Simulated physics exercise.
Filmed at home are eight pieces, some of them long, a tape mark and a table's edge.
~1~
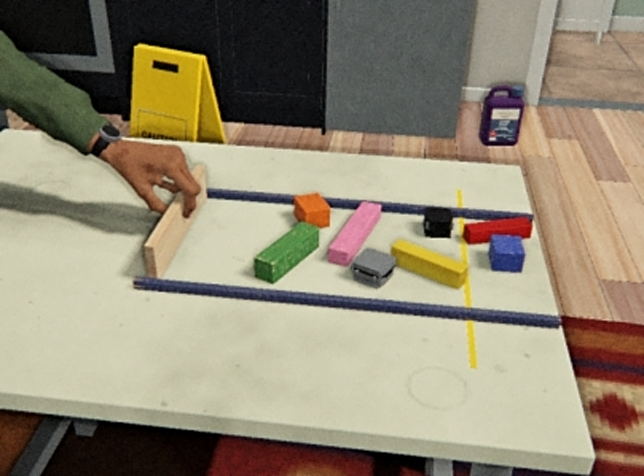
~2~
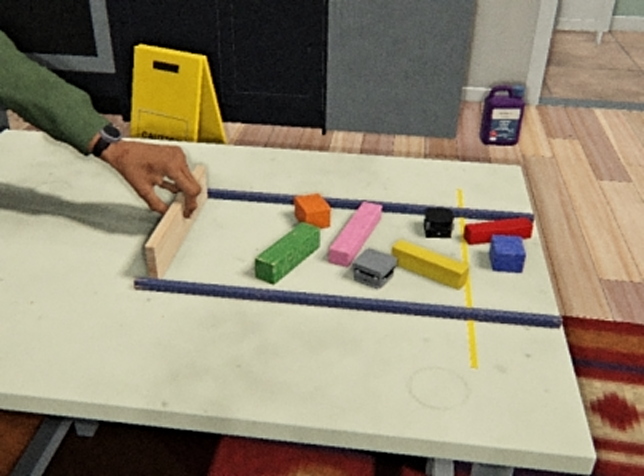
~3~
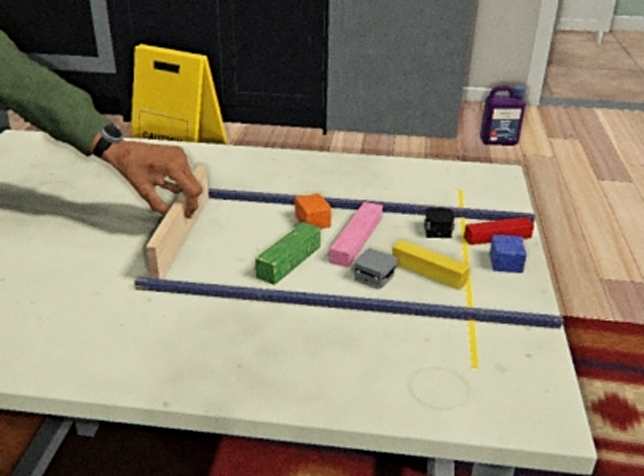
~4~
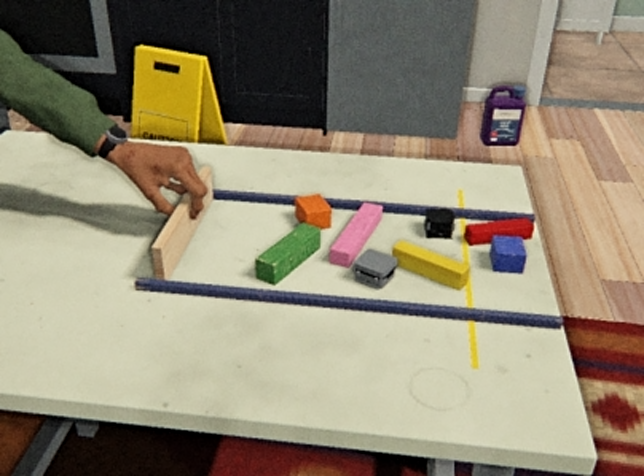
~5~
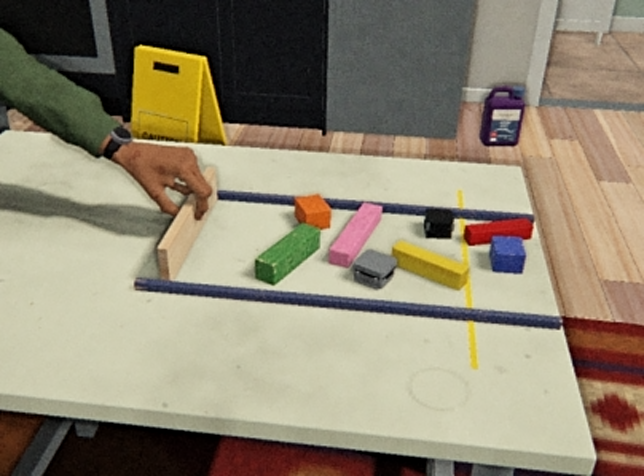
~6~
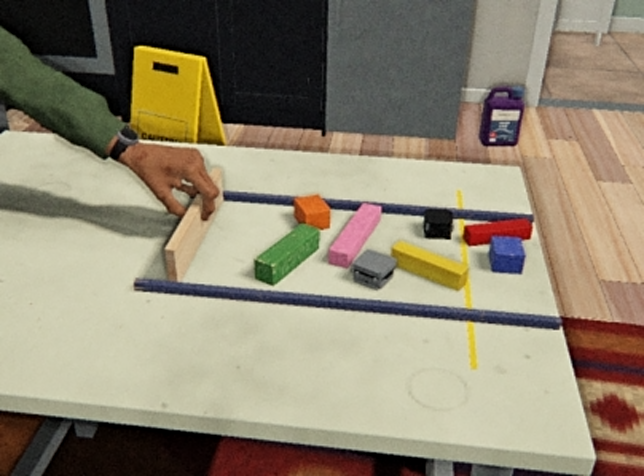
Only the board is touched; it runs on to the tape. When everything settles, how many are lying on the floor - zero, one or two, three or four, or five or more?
When it settles, one or two are on the floor.
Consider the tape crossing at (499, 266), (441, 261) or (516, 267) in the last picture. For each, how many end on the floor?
Counts per try, in order: 4 / 1 / 6.
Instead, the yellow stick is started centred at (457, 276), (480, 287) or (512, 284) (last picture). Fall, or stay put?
One place at a time, it keeps its place; then it keeps its place; then it keeps its place.
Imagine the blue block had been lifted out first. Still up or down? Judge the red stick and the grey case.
Red stick down, grey case still up.
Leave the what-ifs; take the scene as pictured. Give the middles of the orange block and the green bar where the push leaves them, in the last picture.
Orange block at (477, 229), green bar at (479, 269).
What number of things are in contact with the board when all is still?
The number is 2.
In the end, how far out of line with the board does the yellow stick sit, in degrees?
About 10 degrees.
Soon after, none off yet; blue block at rest near (507, 255); red stick at rest near (498, 233); black case at rest near (438, 225).
After that, none off yet; blue block at rest near (507, 255); red stick displaced a little near (535, 235); black case displaced well along near (489, 230).
In the end, the number that fall off is one or two; gone, red stick.
